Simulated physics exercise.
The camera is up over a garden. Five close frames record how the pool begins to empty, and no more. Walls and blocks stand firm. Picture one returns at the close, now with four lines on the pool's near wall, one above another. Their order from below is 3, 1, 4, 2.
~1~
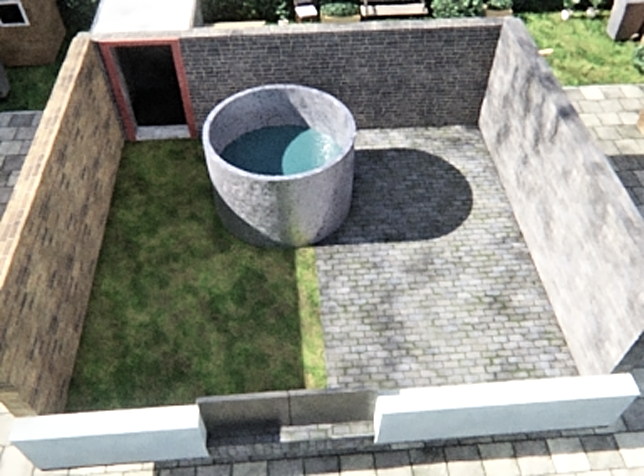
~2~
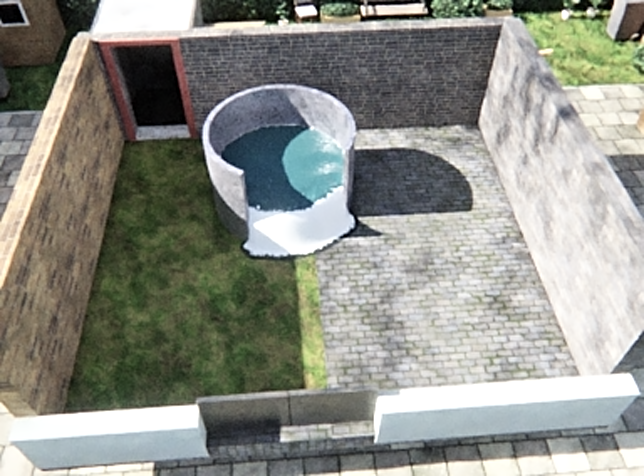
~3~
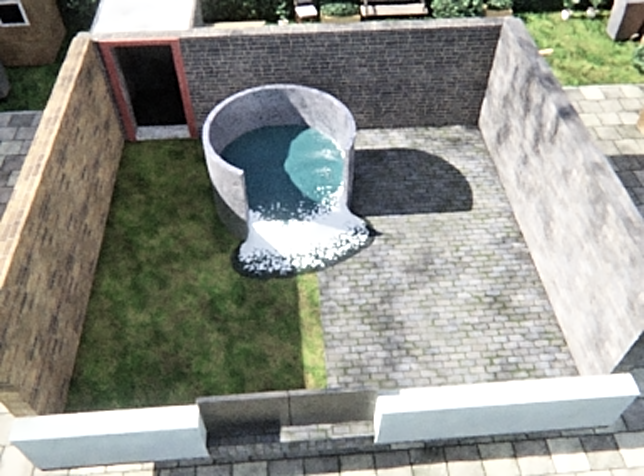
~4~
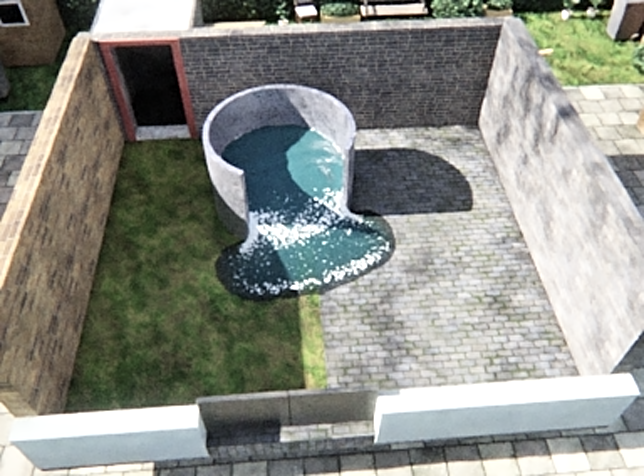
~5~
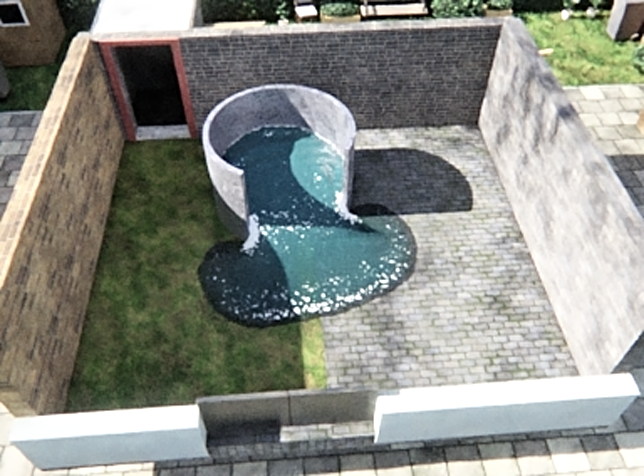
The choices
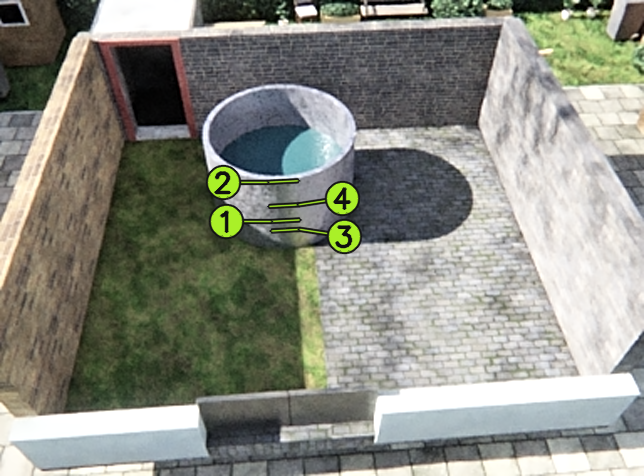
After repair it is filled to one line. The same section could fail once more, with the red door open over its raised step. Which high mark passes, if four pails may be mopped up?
4 is the one.
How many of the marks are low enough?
Three of the four.
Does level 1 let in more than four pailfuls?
No, not at all.
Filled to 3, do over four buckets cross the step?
No, that is safe.
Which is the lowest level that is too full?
The answer is 2.
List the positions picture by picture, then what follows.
In the first picture, water in the pool at rest, its middle at (282, 166); foot of the red doorway at (164, 139); shut gate at (289, 396).
In the second picture, 1 % of the ground under water, visible out to (245, 245).
In the third picture, 4 % of the ground under water, visible out to (368, 226).
In the fourth picture, 8 % of the ground under water, visible out to (390, 237).
In the fifth picture, 13 % of the ground under water, visible out to (411, 255).
In lime, 1 at (285, 220); 2 at (282, 181); 3 at (285, 230); 4 at (284, 205); from the bottom up 3, 1, 4, 2.
With 1, nothing gets over.
With 2, about 12 bucketfuls get in.
With 3, nothing gets over.
With 4, a splash gets over, under a bucket.
